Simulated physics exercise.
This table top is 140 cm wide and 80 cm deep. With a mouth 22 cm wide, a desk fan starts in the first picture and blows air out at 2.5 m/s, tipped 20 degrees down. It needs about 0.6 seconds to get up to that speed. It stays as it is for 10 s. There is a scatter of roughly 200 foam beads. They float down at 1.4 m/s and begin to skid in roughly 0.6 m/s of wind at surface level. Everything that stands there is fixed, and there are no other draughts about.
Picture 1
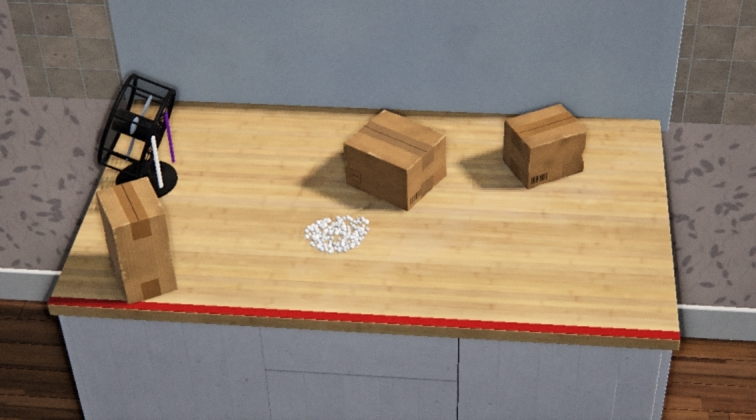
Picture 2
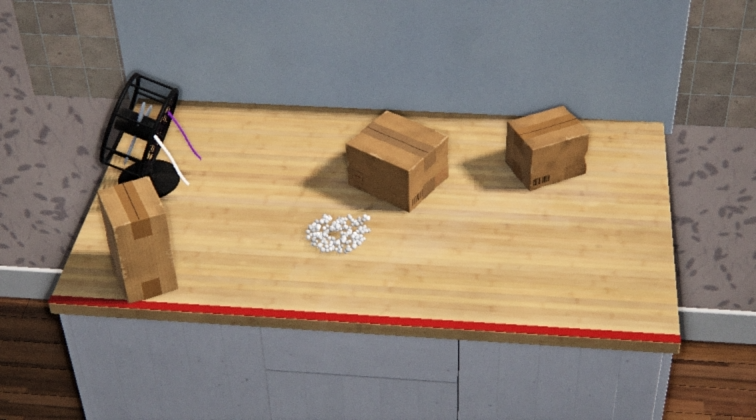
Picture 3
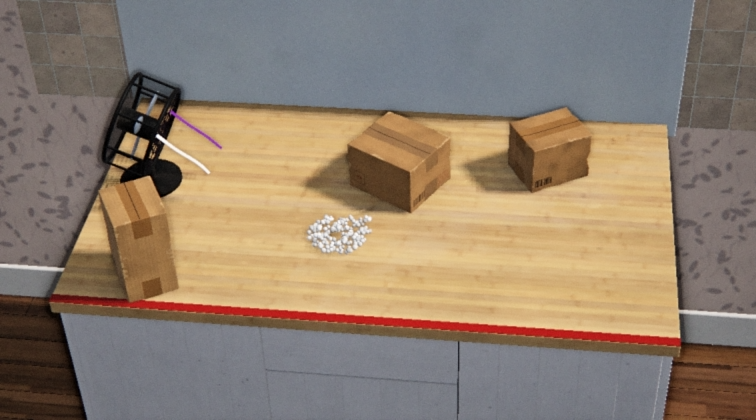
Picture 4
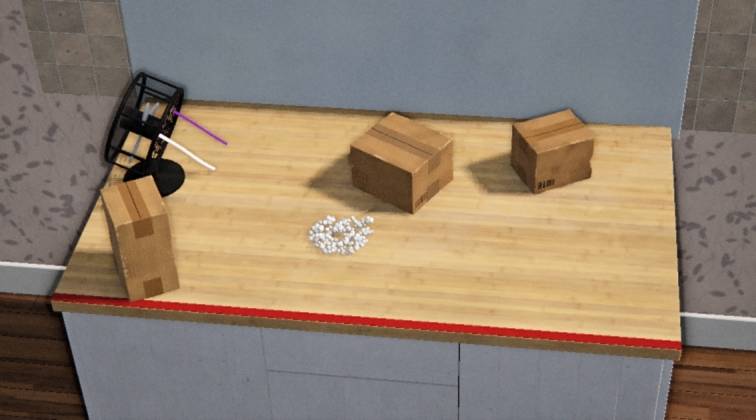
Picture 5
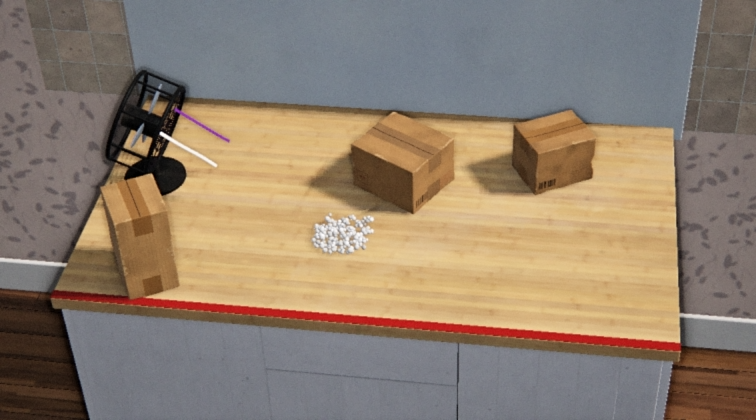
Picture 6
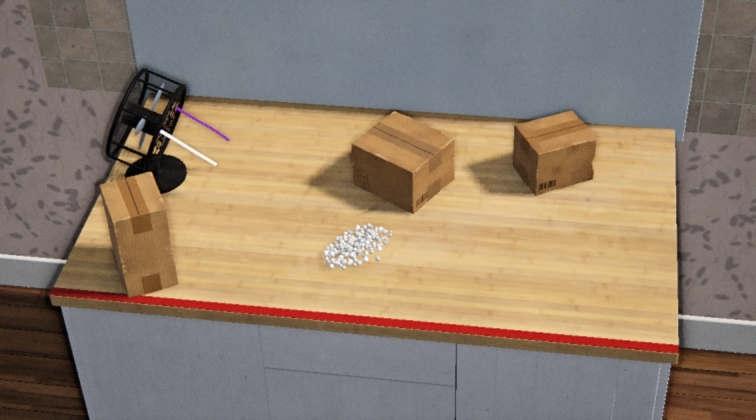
Two ribbons on a black desk fan lifted and streamed out to the right, and then the patch of small white foam beads on the wooden table slid a little toward the red front edge.
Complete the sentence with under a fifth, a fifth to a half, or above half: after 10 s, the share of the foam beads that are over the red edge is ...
After 10 s, the share is above half.
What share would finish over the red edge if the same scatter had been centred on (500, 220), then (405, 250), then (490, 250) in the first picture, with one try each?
Results, one try each: 0 %, 70 %, 0 %.
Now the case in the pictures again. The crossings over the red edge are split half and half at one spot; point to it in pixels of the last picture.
The halfway point of the crossings is around (456, 333) in the last picture.
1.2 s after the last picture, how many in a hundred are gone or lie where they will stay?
About 100 per cent.
Then, 1.2 s after the last picture the count stands so, 99 % are over the red edge.
Then, 2.4 s after the last picture the count stands so, 99 % are over the red edge.
Then, 4.7 s after the last picture the count stands so, 99 % are over the red edge.
Then, 9.2 s after the last picture, at the end, 99 % are over the red edge.
